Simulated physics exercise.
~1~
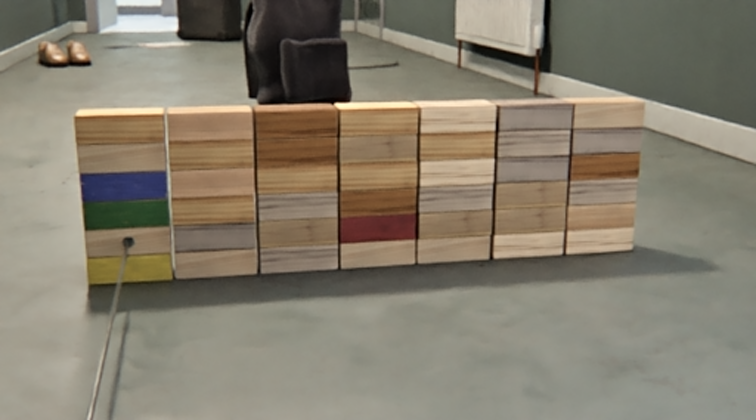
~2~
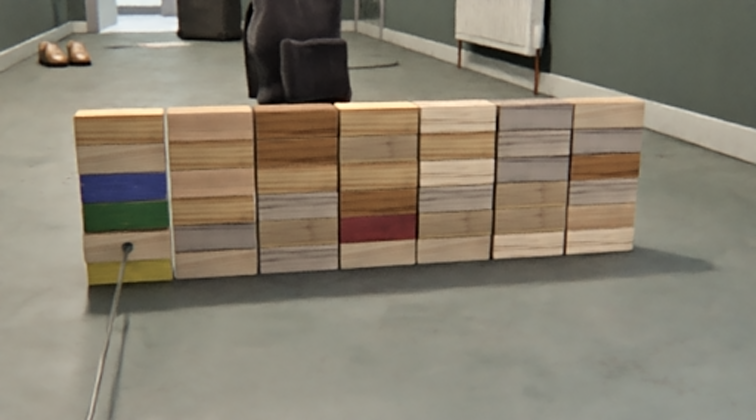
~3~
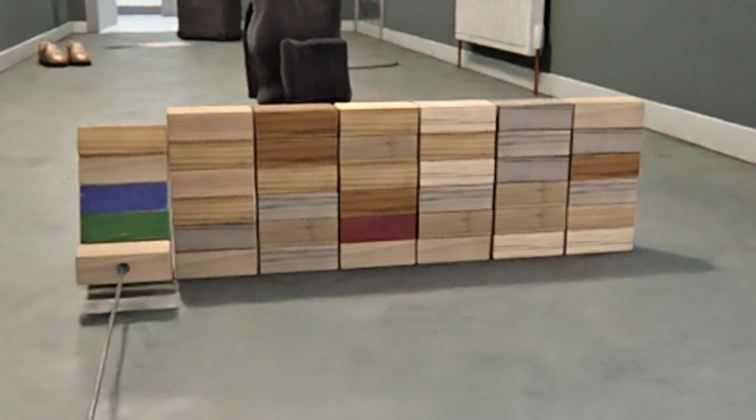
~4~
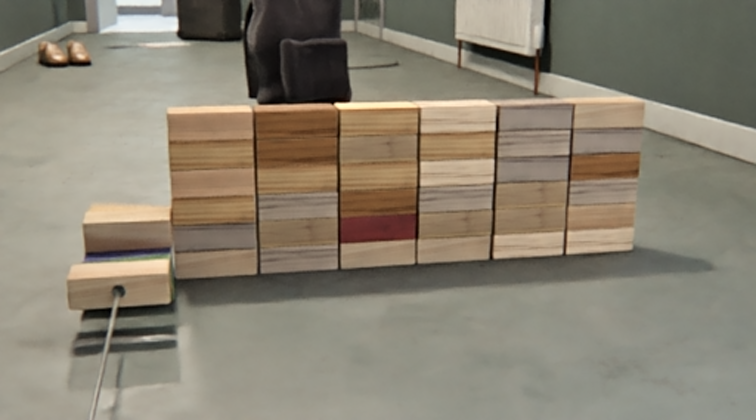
Leftmost column of a wooden block wall tipping over and collapsing as a rod pulls out a low block, other columns standing.
